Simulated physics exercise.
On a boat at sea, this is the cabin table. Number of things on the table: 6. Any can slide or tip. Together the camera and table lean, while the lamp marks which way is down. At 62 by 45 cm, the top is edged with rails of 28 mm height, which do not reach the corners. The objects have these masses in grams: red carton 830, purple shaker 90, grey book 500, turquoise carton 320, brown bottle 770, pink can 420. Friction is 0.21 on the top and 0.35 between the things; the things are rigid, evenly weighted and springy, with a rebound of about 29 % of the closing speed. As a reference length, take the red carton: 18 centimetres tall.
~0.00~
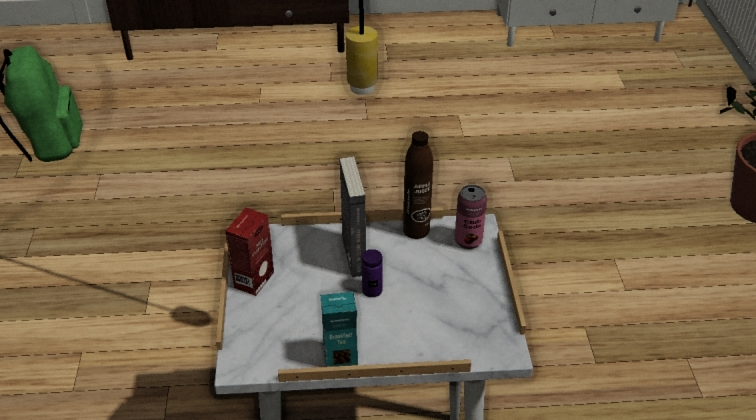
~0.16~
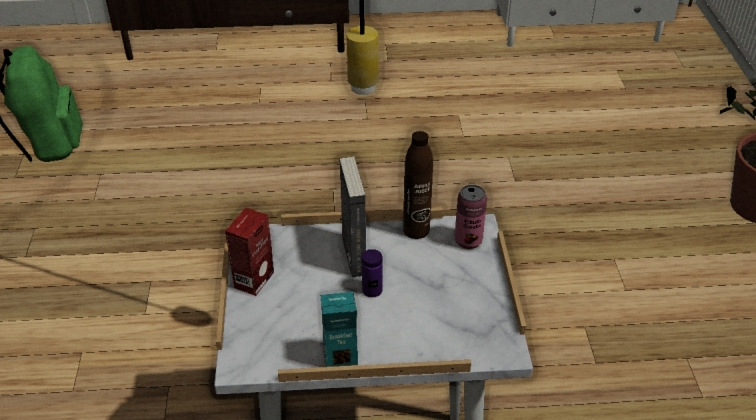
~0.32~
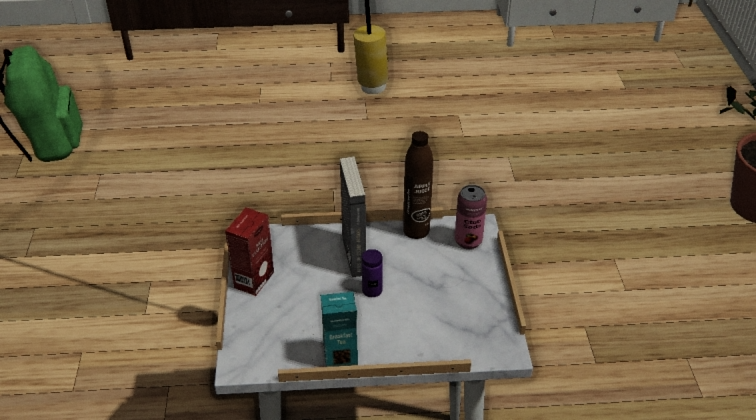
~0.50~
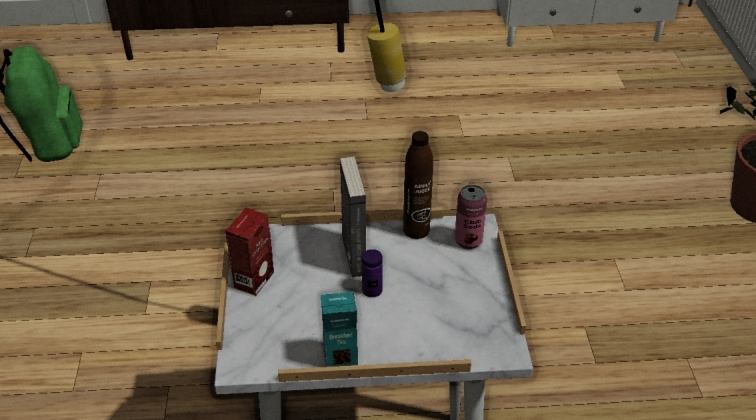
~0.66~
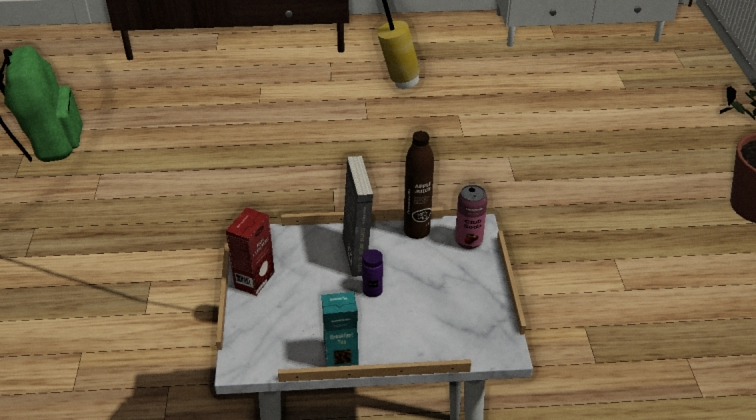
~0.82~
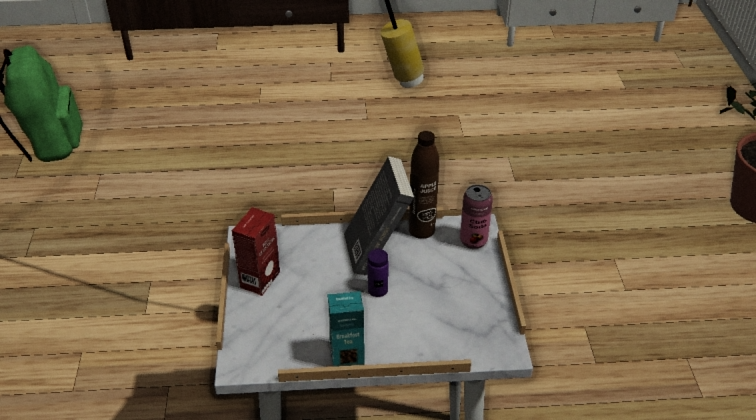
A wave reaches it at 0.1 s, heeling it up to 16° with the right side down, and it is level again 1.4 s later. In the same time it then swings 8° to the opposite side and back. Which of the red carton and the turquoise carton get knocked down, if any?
Result: The red carton does not fall; the turquoise carton does not fall.
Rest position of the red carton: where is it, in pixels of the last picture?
Rest point: Near (296, 250).
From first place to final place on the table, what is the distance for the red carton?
Displacement: Approx. 10 cm.
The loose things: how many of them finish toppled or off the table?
That makes 2.
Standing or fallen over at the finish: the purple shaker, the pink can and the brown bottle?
Here's how it ends: The purple shaker never goes down, the pink can never goes down, and the brown bottle comes down.
By 1.02 s, boat heeled 12°, right side down; turquoise carton 5 cm from its spot near (366, 331); red carton 5 cm from its spot near (275, 251); grey book rocked 64° off its seat.
By 1.22 s, boat heeled 6°, right side down; brown bottle now off the table; turquoise carton 9 cm from its spot near (387, 330); red carton 9 cm from its spot near (293, 250).
By 1.52 s, boat level; turquoise carton 10 cm from its spot near (391, 329); red carton 10 cm from its spot near (297, 250); grey book on its side.
By 1.92 s, boat heeled 5°, left side down; turquoise carton 10 cm from its spot near (390, 330); red carton 10 cm from its spot near (297, 250); grey book on its side.
When it is over (3.4 s), off the table and tipped over, brown bottle; lying over on the table, grey book; not toppled but over 5 cm from the start, red carton, purple shaker and turquoise carton; pink can within 5 cm of the start. End places, in pixels of the last picture, red carton near (296, 250), turquoise carton near (390, 329).
